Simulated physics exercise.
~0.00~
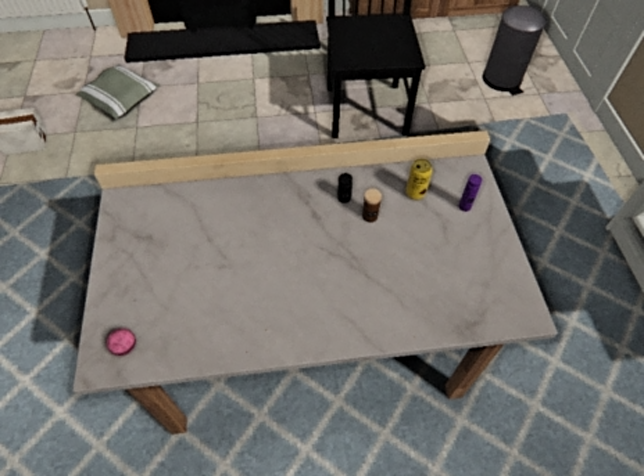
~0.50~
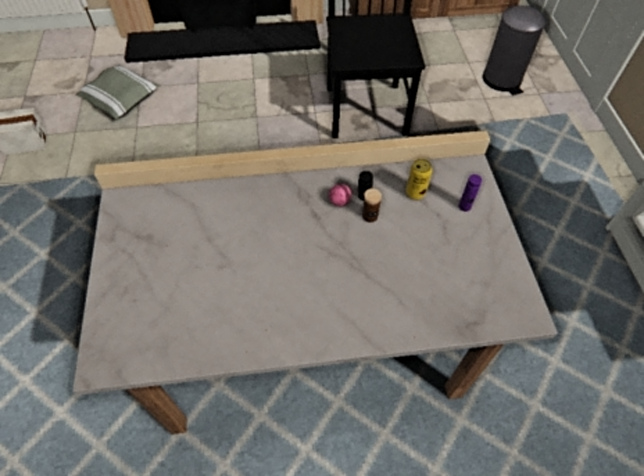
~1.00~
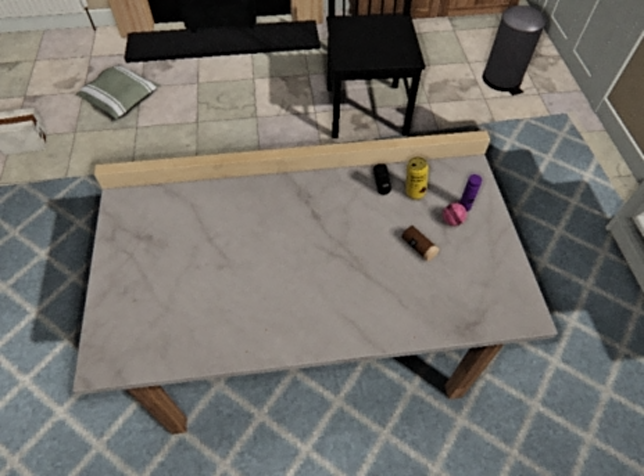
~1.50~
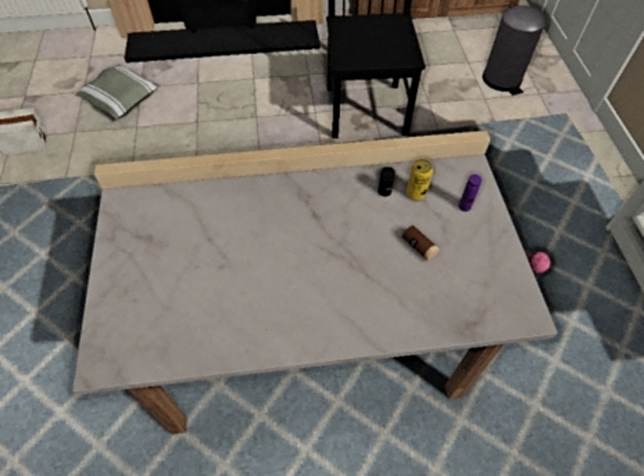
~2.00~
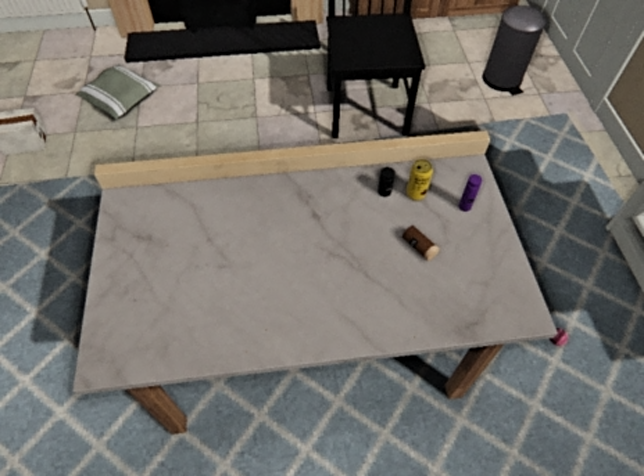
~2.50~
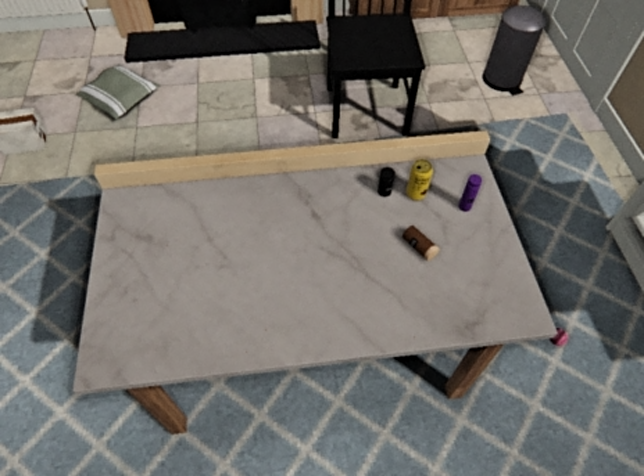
In a room with a tiled floor and a blue patterned rug, a marble-topped table holds a pink ball at its near left corner and a black shaker, a brown shaker, a yellow can and a purple shaker toward the far right. The ball travels right and away across the top to the shakers, and the black one shifts right. The ball carries on to the purple shaker, while the brown shaker topples and the black one leans farther right. The ball then leaves the right edge and comes to rest near the table's near right corner. The brown shaker stays lying down, while the black shaker, can and purple shaker stand.
